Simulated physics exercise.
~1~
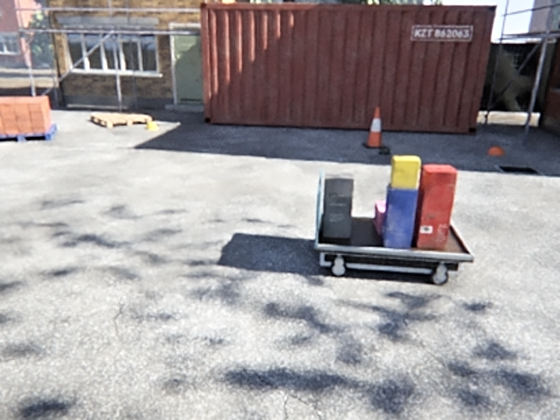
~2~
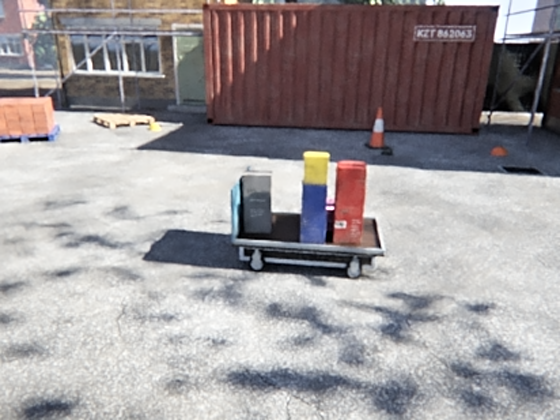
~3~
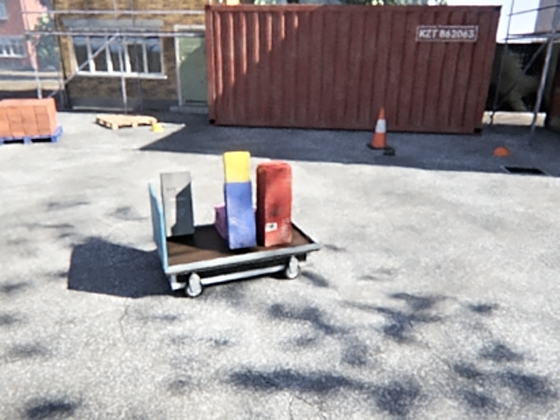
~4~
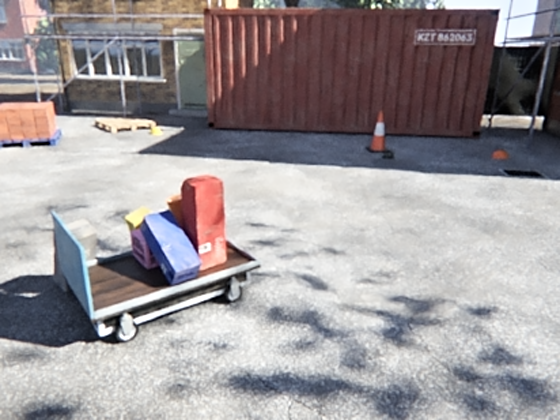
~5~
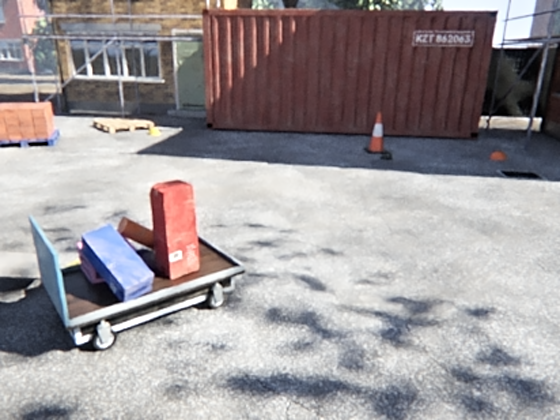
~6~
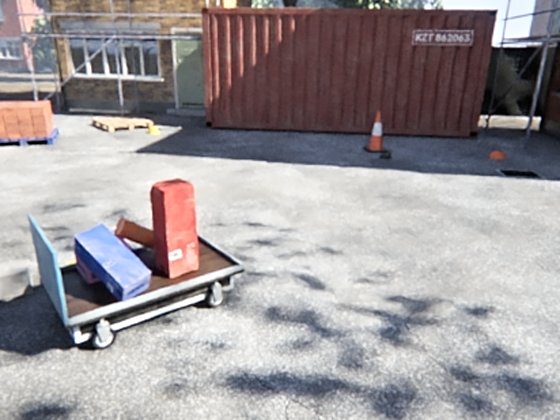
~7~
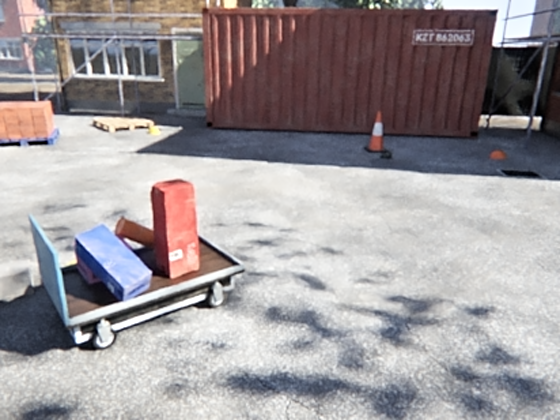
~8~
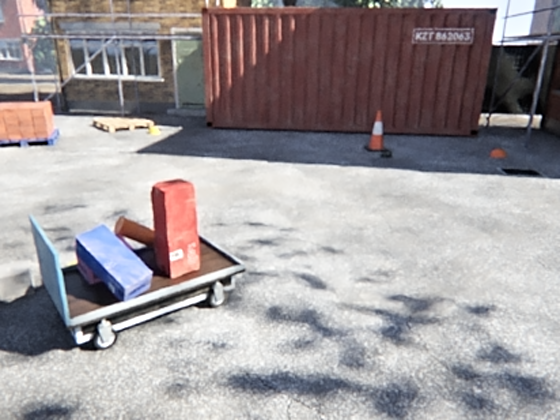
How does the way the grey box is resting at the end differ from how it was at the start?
At the start the grey box stands upright on the cart, but by the end it is lying on its side on the ground at the left edge of the view.
